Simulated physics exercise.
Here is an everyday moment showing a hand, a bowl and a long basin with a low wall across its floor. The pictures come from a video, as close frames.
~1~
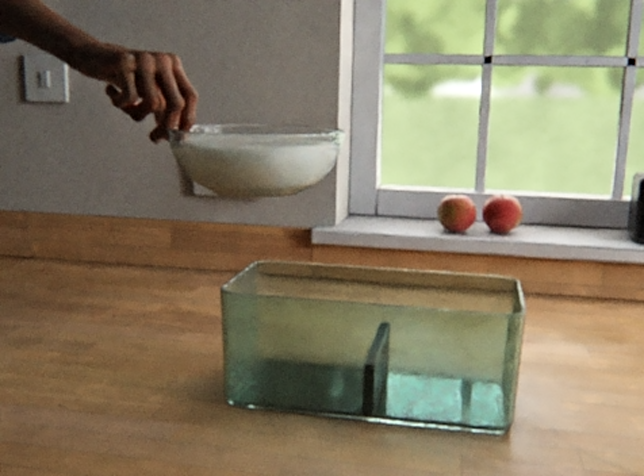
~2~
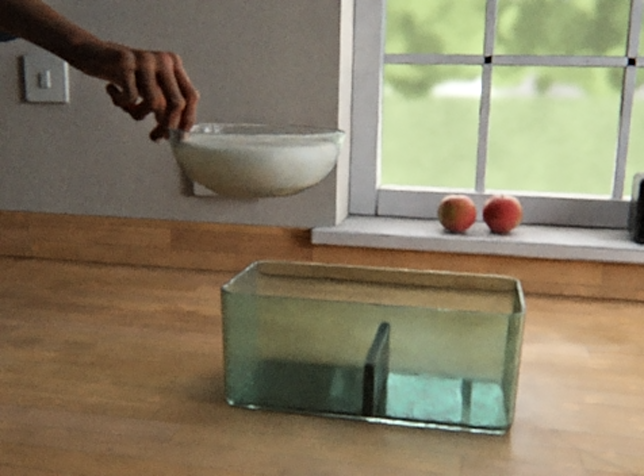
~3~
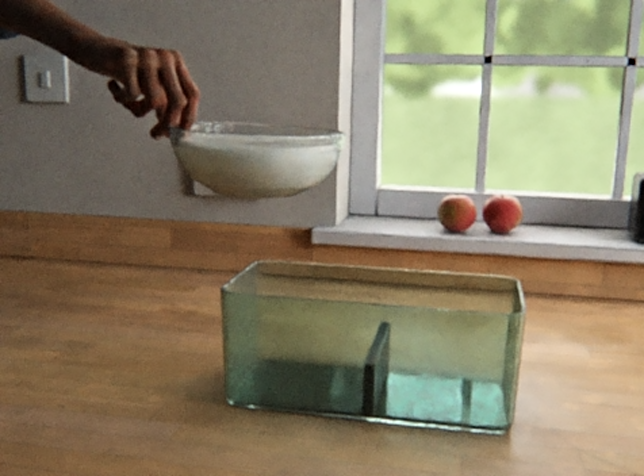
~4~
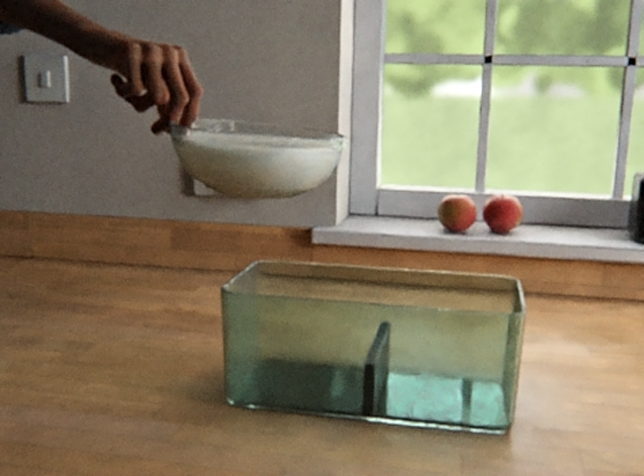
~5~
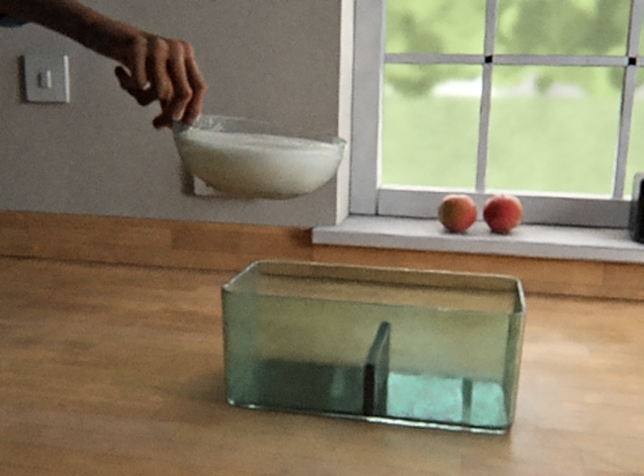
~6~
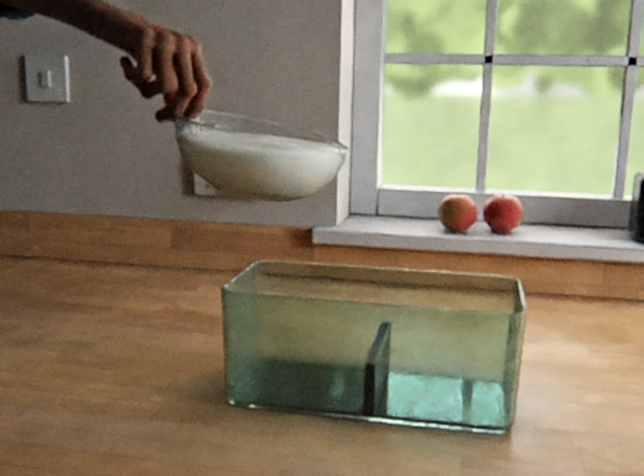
A hand held a glass bowl of whitish liquid above a long, greenish clear basin with a low wall inside, keeping nearly still at first, then slowly tilted the bowl slightly to the right.
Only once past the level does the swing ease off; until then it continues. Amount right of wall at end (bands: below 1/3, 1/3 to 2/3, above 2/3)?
The part right of the wall will probably range from one third to two thirds.
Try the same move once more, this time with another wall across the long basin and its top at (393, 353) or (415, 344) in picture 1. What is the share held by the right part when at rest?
First try: Roughly 40 per cent; second try: 10 per cent.
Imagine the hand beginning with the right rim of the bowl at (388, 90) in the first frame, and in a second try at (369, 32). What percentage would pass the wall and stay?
Near 80 per cent for the first start, near 70 per cent for the second.
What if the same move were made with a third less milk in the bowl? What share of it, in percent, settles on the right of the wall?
Roughly 40 in a hundred.
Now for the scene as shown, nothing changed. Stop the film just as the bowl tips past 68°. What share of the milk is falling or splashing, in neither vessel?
Estimate: Some 50 per cent.
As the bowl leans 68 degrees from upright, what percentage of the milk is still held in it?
I'd put it near 30 %.
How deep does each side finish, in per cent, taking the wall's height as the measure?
Roughly 30 left of the wall, roughly 50 right of it.
A moment on, the bowl is tipped part way and 30 per cent is still to pour, 3 is left of the wall and 19 right of it.
Next, the bowl is tipped on its side and 1 per cent is still to pour, 35 is left of the wall and 56 right of it.
Then the bowl is tipped on its side and 0 per cent is still to pour, 40 is left of the wall and 55 right of it.
Later the bowl is tipped on its side and 0 per cent is still to pour, 41 is left of the wall and 55 right of it.
In the end 41 per cent lies left of the wall, 55 right of it and 4 outside.
